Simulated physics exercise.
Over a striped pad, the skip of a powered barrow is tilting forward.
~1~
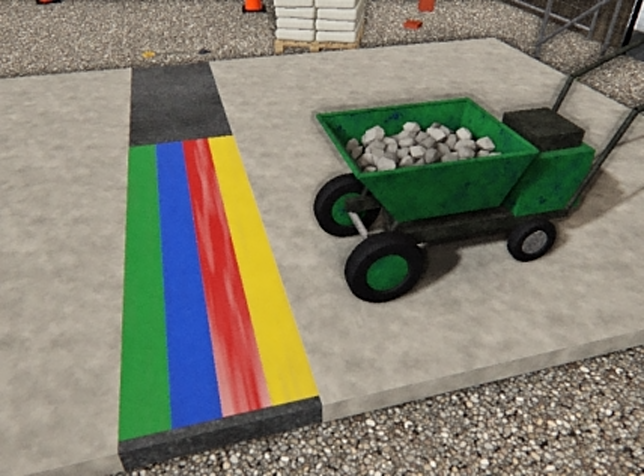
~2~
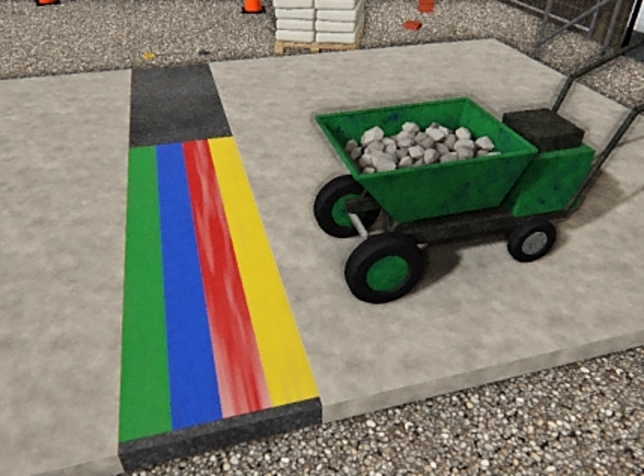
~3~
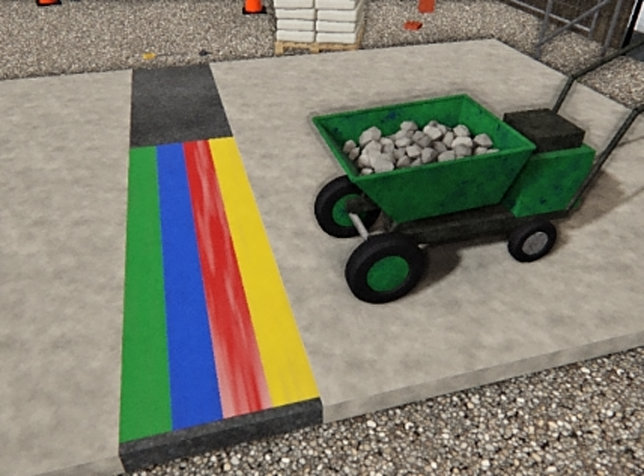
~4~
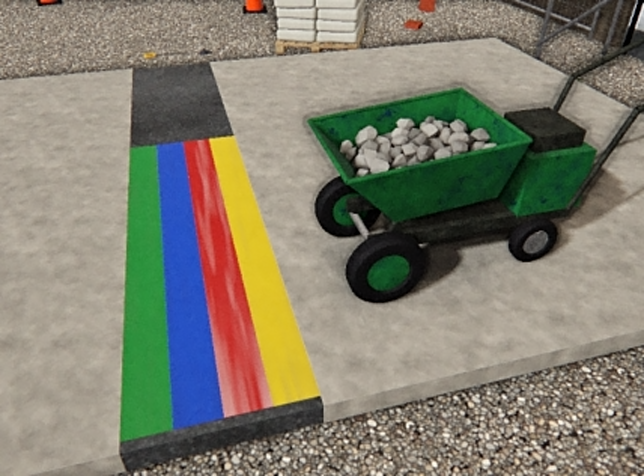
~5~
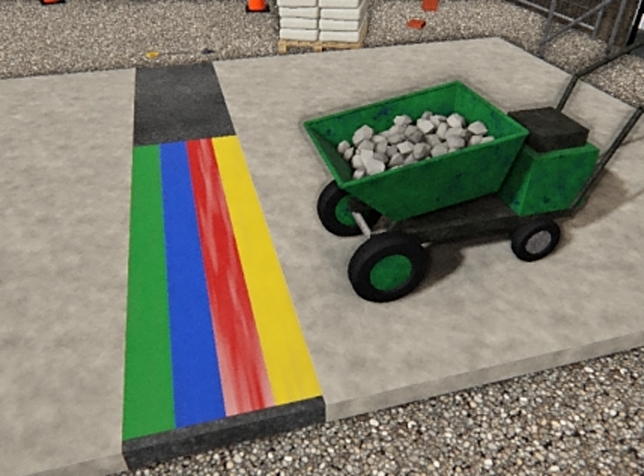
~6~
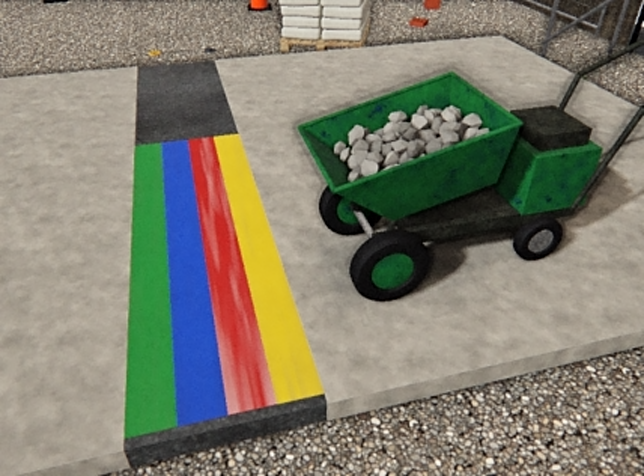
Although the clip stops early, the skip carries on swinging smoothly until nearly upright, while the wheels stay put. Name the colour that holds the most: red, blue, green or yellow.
That would be red.
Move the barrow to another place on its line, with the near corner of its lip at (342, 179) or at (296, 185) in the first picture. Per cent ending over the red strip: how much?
First spot: About 30 percent; second spot: About 10 percent.
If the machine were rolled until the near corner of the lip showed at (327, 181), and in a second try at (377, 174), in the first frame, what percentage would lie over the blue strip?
30 and 10 in a hundred, in that order.
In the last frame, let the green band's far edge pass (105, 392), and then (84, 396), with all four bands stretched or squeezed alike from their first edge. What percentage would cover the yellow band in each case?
Shares: Close to 20 %; close to 20 %.
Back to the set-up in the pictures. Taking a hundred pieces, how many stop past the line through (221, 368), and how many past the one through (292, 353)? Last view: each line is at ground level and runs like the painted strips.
Around 30 per cent for the first, and 80 per cent for the second.
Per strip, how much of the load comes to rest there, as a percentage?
The yellow strip gets close to 15, the red strip close to 35, the blue strip close to 20 and the green strip close to 5.
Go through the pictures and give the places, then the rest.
Lip of the skip at (359, 177), level; top of the load at (428, 144), broken stones; yellow strip at (282, 350); red strip at (238, 360); blue strip at (192, 369); green strip at (145, 379), in the first frame.
Lip of the skip at (357, 178), level; top of the load at (415, 152), in the second frame.
Lip of the skip at (354, 180), tipped barely; top of the load at (439, 149), in the third frame.
Lip of the skip at (348, 182), tipped barely; top of the load at (436, 146), in the fourth frame.
Lip of the skip at (342, 186), tipped a little; top of the load at (444, 133), in the fifth frame.
Lip of the skip at (335, 191), tipped a little; top of the load at (439, 127); yellow strip at (287, 349); red strip at (243, 358); blue strip at (198, 367); green strip at (150, 377), in the sixth frame.
Soon after the last picture, skip tipped steeply; all in the skip.
A little later, skip tipped right over; nearly all in the skip; a stray few over the yellow strip; a small part over the red strip; a stray few over the blue strip; a stray few falling.
Later still, skip tipped right over; about a quarter in the skip; a small part over the yellow strip; about a third over the red strip; about a quarter over the blue strip; a small part over the green strip; a stray few off the paint.
By the end, skip tipped right over; about a quarter in the skip; a small part over the yellow strip; about a third over the red strip; about a quarter over the blue strip; a small part over the green strip; a stray few off the paint.
